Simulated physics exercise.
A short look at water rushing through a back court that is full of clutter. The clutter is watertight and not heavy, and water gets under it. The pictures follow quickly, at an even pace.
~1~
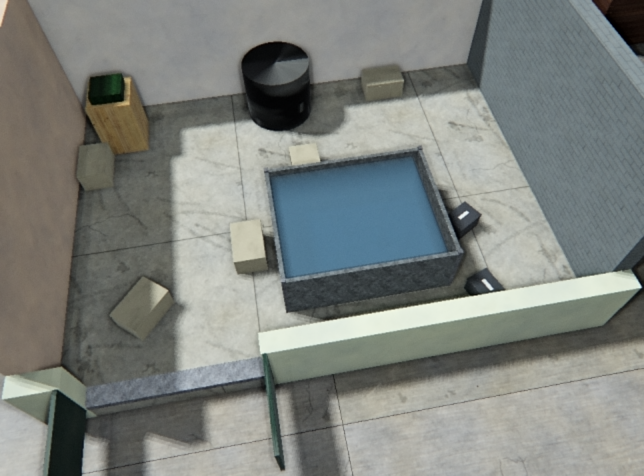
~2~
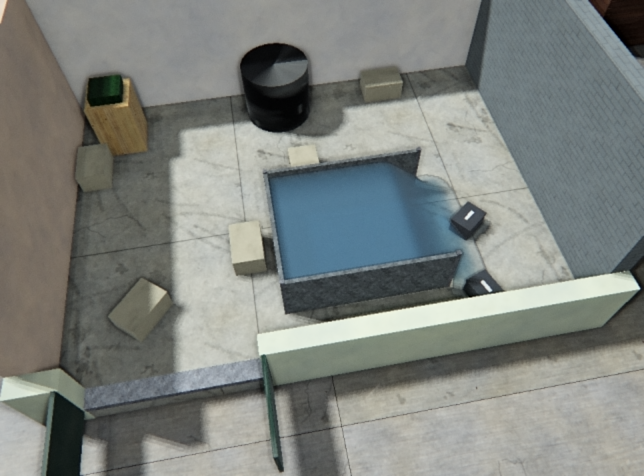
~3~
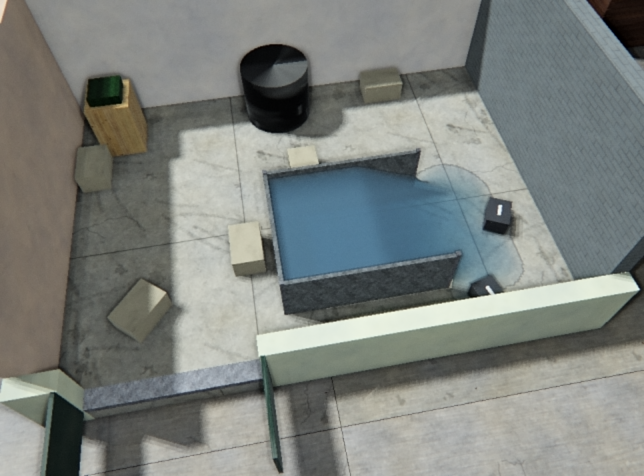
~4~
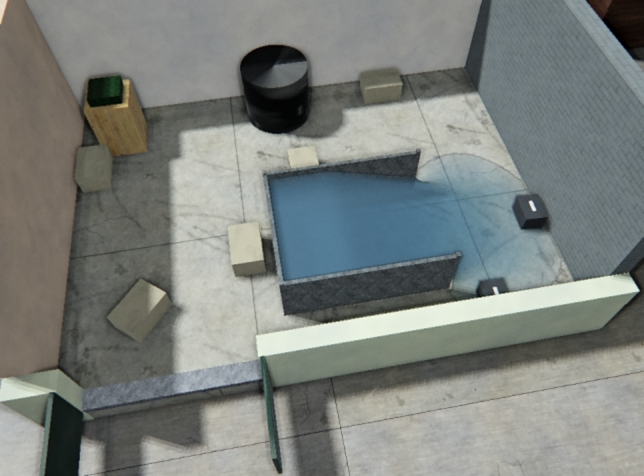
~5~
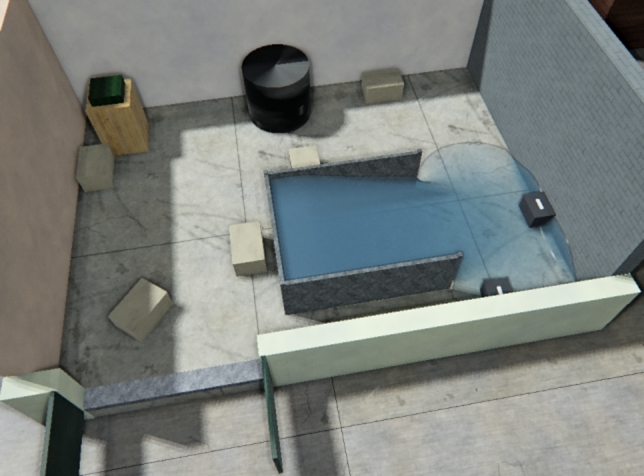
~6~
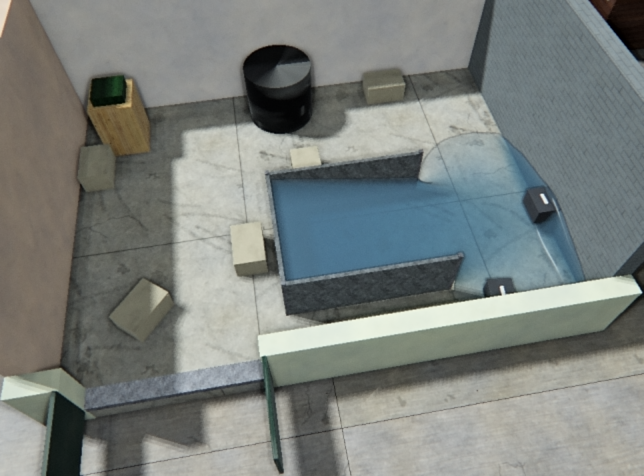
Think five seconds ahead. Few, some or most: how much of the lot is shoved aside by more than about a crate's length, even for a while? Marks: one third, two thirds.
Share: From one to two thirds.
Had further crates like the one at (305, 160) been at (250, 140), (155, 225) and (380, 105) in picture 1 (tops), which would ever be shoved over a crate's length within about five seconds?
In turn: Under that, less than that, yes.
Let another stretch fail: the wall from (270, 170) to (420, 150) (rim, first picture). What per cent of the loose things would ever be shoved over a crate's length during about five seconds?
Close to 70 %.
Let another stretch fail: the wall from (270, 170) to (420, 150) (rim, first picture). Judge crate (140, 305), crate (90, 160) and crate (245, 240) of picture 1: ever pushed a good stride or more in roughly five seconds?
In that order: Not that far, yes, less than that.
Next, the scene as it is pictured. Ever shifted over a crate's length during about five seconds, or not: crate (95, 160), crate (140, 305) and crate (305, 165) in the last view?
As listed: Short of that, less than that, short of that.
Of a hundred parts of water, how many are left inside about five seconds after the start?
Near 96 in a hundred.
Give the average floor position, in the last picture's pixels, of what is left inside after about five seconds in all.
At about (250, 203).
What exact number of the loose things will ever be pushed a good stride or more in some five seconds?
3 of them.
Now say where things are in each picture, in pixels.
In the first frame, a tote at (463, 215) rests on the ground; a tote at (487, 285), on the bottom; 0 of 7 have shifted.
In the second frame, a tote at (469, 216), on the bottom, close to its start; a tote at (486, 286) rests on the ground; 1 of 7 have shifted.
In the third frame, a tote at (500, 210), on the bottom, a stride from its start; a tote at (491, 292), on the bottom, close to its start; 2 of 7 have shifted.
In the fourth frame, a tote at (532, 206) rests on the ground, a stride from its start; a tote at (497, 294), on the bottom, close to its start; 2 of 7 have shifted.
In the fifth frame, a tote at (540, 204) floats, a stride from its start; a tote at (500, 293), on the bottom, close to its start; 2 of 7 have shifted.
In the sixth frame, a tote at (544, 199) floats, a stride from its start; a tote at (503, 293) rests on the ground, close to its start; 2 of 7 have shifted.
A moment on, 1 of 7 are well off their spots; 2 afloat.
Next, 1 of 7 are well off their spots; 2 afloat.
Later, 3 of 7 are well off their spots; 3 afloat.
In the end, 3 of 7 are well off their spots, and 3 have been at some point; 2 afloat.
